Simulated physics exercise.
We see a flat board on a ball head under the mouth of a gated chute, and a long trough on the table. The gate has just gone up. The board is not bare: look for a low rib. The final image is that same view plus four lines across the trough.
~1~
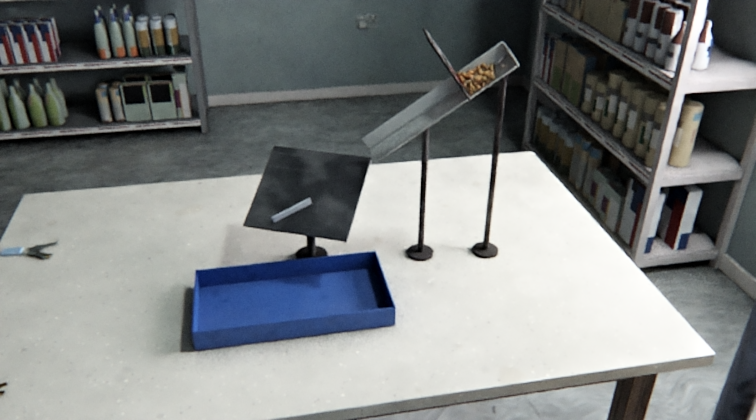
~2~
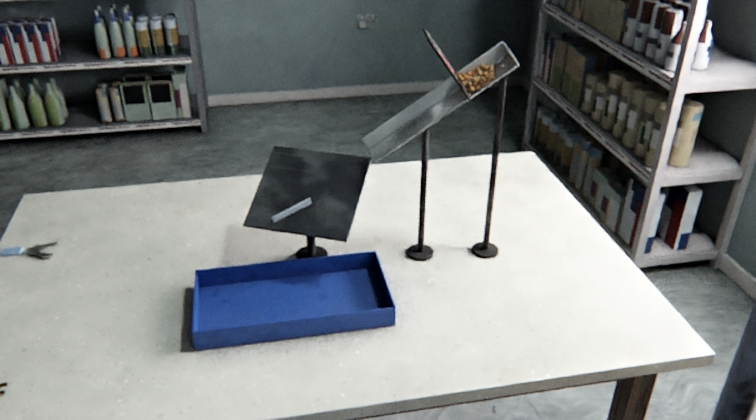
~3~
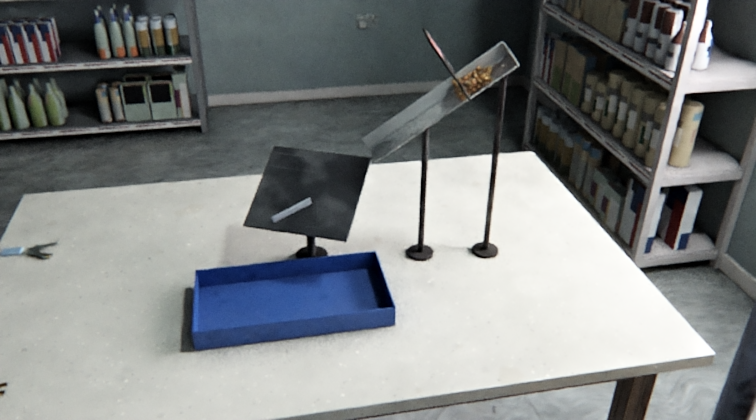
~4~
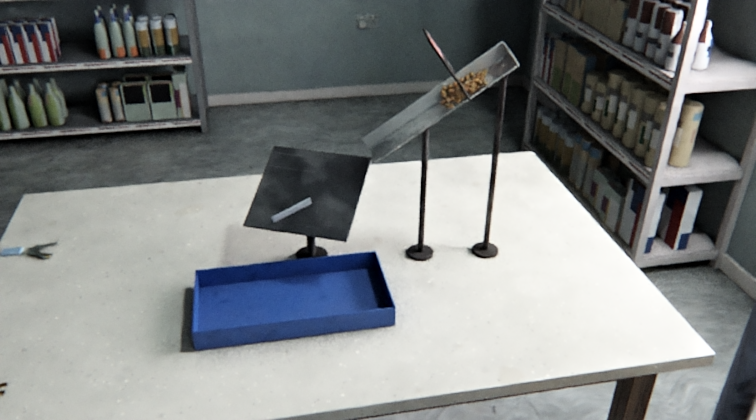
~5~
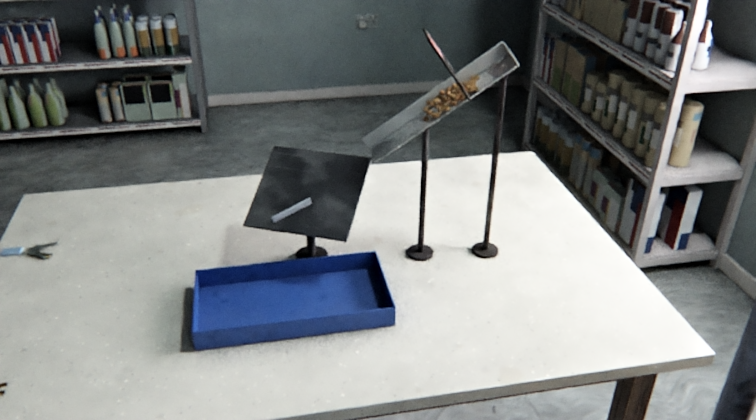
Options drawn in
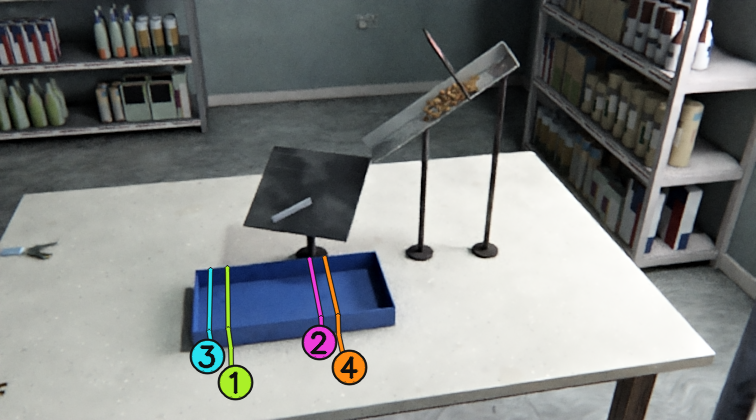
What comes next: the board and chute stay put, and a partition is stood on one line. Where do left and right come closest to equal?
Best: 1.
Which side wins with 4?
The left side.
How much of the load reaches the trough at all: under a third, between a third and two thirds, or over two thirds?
Between a third and two thirds.
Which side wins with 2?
Left.
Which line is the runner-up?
Line 3.
On the marked copy, line 1 crosses the front rim at (228, 328); line 2 crosses the front rim at (320, 316); line 3 crosses the front rim at (209, 330); line 4 crosses the front rim at (337, 314).
With 1, of what is caught, about half on the left of the divider, about half on the right.
With 2, of what is caught, all on the left of the divider, none on the right.
With 3, of what is caught, about a quarter on the left of the divider, most on the right.
With 4, of what is caught, all on the left of the divider, none on the right.
